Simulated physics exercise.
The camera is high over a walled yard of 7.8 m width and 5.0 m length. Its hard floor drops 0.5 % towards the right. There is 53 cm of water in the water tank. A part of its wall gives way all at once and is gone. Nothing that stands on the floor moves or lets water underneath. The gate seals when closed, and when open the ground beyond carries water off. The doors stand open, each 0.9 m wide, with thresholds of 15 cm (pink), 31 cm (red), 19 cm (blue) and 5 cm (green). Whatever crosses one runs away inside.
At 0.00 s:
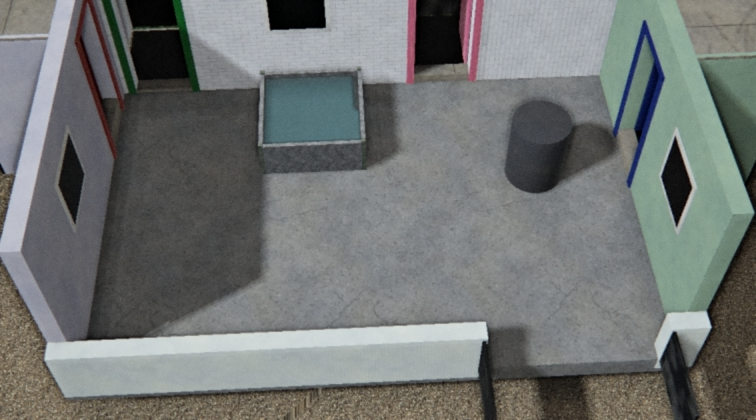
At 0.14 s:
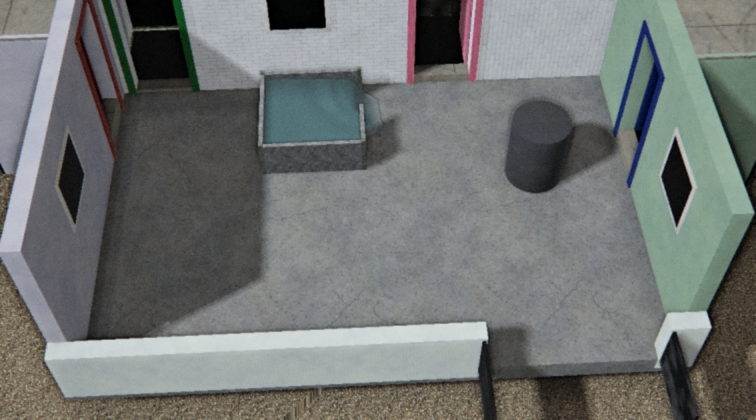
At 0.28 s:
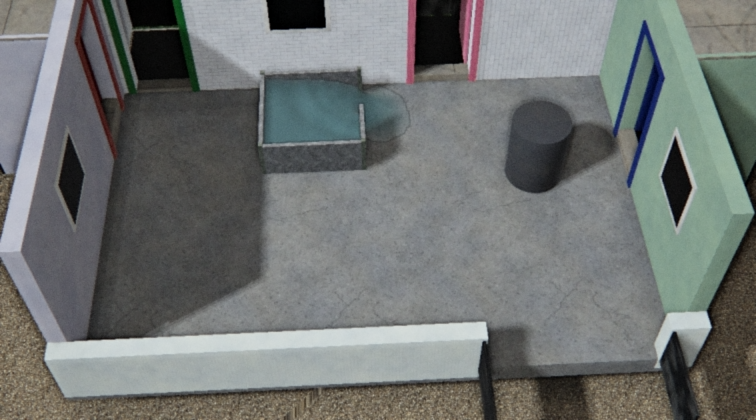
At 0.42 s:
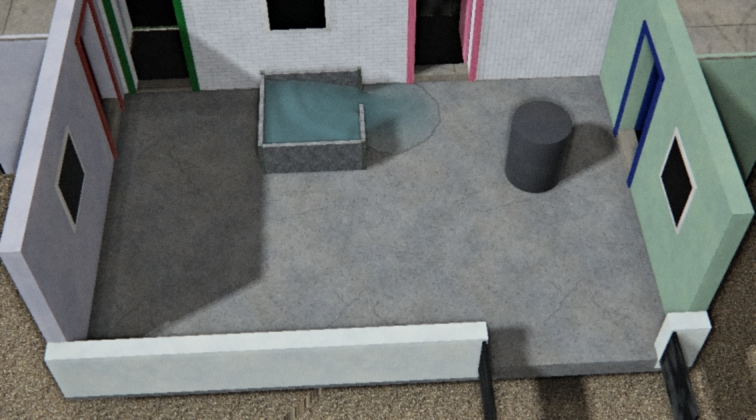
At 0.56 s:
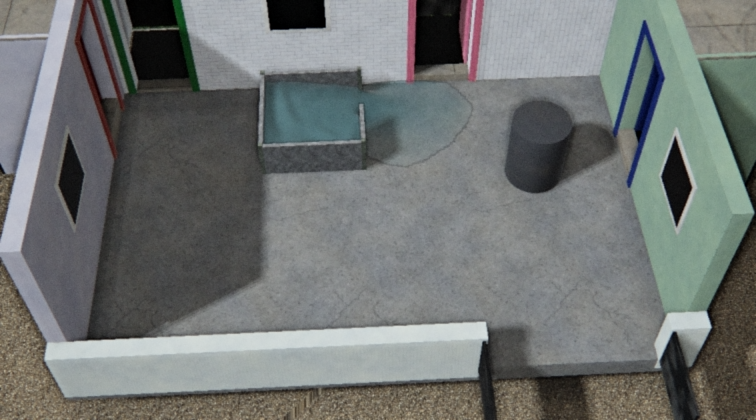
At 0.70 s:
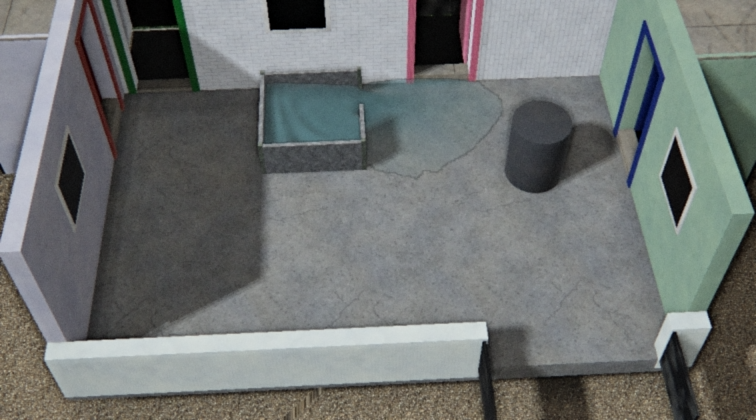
Water pours through a gap in the tank's right side and spreads across the grey floor.
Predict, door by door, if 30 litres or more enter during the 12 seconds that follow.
The water let in: At the pink door it keeps below the limit; at the red door it keeps below the limit; at the blue door it keeps below the limit; at the green door it stays under the limit.
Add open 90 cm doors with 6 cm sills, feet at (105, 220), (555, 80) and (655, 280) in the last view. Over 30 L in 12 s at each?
In turn: Below, over, not over.
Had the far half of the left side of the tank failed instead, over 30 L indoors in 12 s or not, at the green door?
Then: Green past it.
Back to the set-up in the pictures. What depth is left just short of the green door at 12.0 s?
Roughly 0.5 cm deep.
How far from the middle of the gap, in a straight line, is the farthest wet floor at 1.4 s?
About 3.8 m.
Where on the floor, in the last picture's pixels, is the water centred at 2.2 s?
At about (396, 125).
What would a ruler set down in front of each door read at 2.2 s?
Depths in cm: Pink 12, red 0, blue 14, green 0.
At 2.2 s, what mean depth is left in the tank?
Roughly 26 cm on average.
After 1.4 s water covers 15 % of the floor and is deepest (24 cm) near (372, 107); pink door 15 cm at the sill, 0 L in, red door not reached, blue door not reached, green door not reached.
After 2.2 s water covers 20 % of the floor and is deepest (28 cm) near (604, 132); pink door 12 cm at the sill, 1 L in, red door not reached, blue door 14 cm at the sill, 0 L in, green door not reached.
After 3.5 s water covers 30 % of the floor and is deepest (18 cm) near (595, 99); pink door 9 cm at the sill, 2 L in, red door not reached, blue door 13 cm at the sill, 1 L in, green door not reached.
After 7.0 s water covers 40 % of the floor and is deepest (10 cm) near (602, 123); pink door 4 cm at the sill, 2 L in, red door not reached, blue door 8 cm at the sill, 1 L in, green door not reached.
After 12.0 s water covers 50 % of the floor and is deepest (5 cm) near (611, 158); pink door 4 cm at the sill, 2 L in, red door not reached, blue door 5 cm at the sill, 1 L in, green door not reached.
